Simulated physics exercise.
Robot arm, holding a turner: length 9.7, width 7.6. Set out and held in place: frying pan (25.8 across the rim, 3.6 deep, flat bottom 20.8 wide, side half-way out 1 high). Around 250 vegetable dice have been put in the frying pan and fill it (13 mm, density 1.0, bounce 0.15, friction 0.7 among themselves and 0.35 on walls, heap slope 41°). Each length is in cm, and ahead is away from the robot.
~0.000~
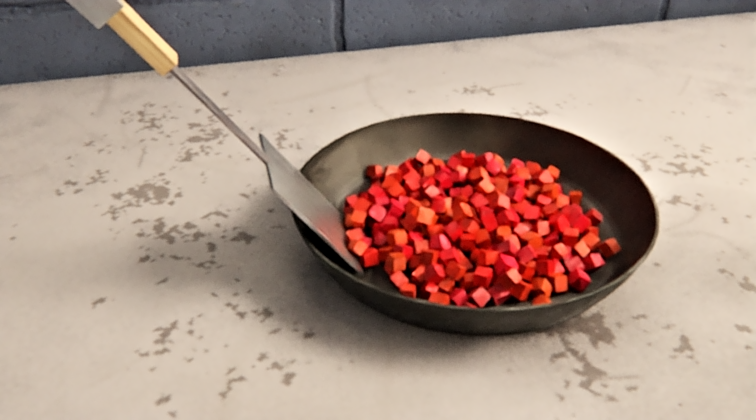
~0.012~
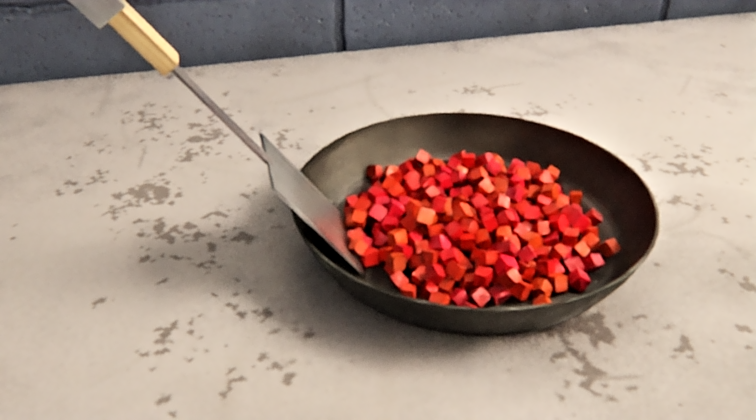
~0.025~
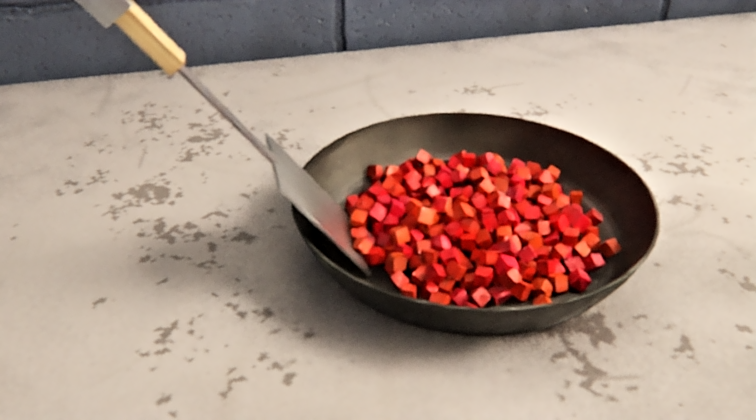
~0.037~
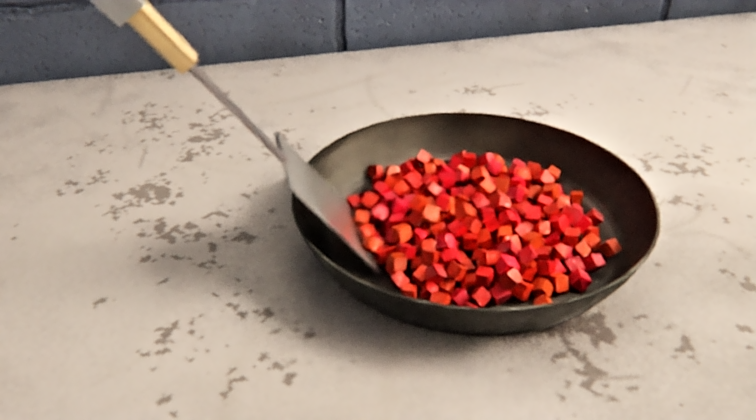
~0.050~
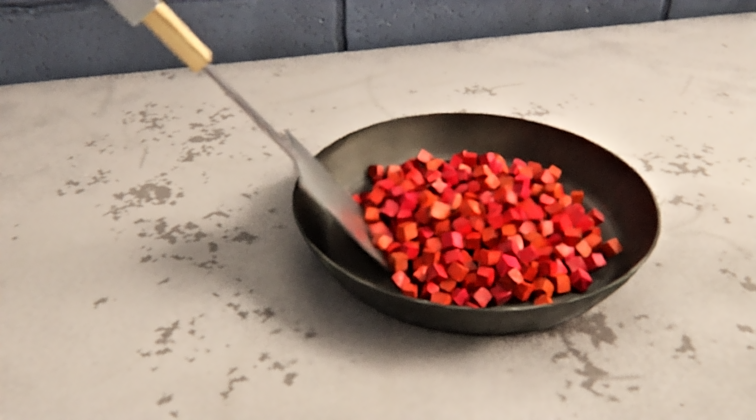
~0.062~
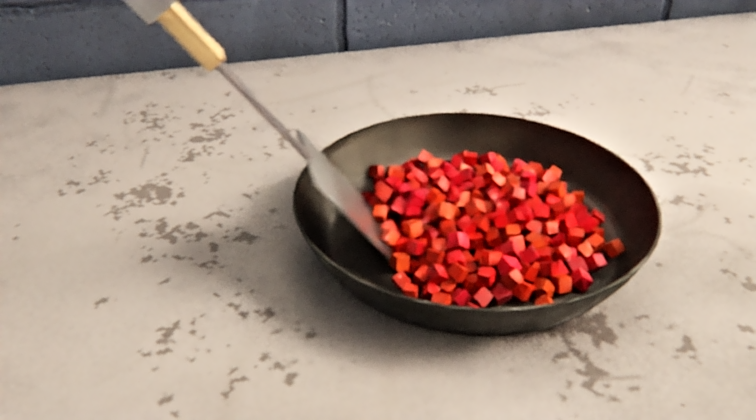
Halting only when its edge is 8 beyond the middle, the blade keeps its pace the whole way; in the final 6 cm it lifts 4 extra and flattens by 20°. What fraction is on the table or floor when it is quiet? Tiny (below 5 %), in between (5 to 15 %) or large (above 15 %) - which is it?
In between, so 5 to 15 %.
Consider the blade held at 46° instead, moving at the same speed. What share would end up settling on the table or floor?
Roughly 10 per cent.
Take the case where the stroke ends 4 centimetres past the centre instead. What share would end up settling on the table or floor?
Roughly 0 %.
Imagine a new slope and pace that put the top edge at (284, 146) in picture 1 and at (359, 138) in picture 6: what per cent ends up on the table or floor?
20 per cent.
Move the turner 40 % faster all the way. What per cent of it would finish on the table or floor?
Near 15 %.
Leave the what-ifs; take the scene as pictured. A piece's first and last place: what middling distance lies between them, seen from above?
5 cm.
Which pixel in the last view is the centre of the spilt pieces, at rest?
At about (664, 195).
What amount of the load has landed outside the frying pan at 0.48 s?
8 %.
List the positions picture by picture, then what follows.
Turner top edge at (265, 159), sloping 55°; upper third of the load around (468, 209), from x 350 to 610, top at y 160; 252 in the frying pan, in the first picture.
Turner top edge at (267, 159), sloping 55°; upper third of the load around (468, 208), from x 350 to 610, top at y 160, in the second picture.
Turner top edge at (272, 159), sloping 55°; upper third of the load around (468, 208), from x 355 to 610, top at y 160, in the third picture.
Turner top edge at (282, 157), sloping 55°; upper third of the load around (461, 205), from x 355 to 610, top at y 160, in the fourth picture.
Turner top edge at (294, 156), sloping 55°; upper third of the load around (470, 203), from x 355 to 610, top at y 160, in the fifth picture.
Turner top edge at (306, 155), sloping 55°; upper third of the load around (477, 205), from x 355 to 615, top at y 160; 252 in the frying pan, in the sixth picture.
By 0.15 s, sloping 55°, highest piece 4 above the table; 252 in the frying pan.
By 0.24 s, sloping 48°, highest piece 5 above the table; 252 in the frying pan.
By 0.48 s, sloping 35°, highest piece 6 above the table; 230 in the frying pan, 22 on the table or floor.
By 1.53 s, sloping 35°, highest piece 5 above the table; 229 in the frying pan, 23 on the table or floor.
Final count, 229 in the frying pan, 23 on the table or floor. That is 9 % on the table or floor.
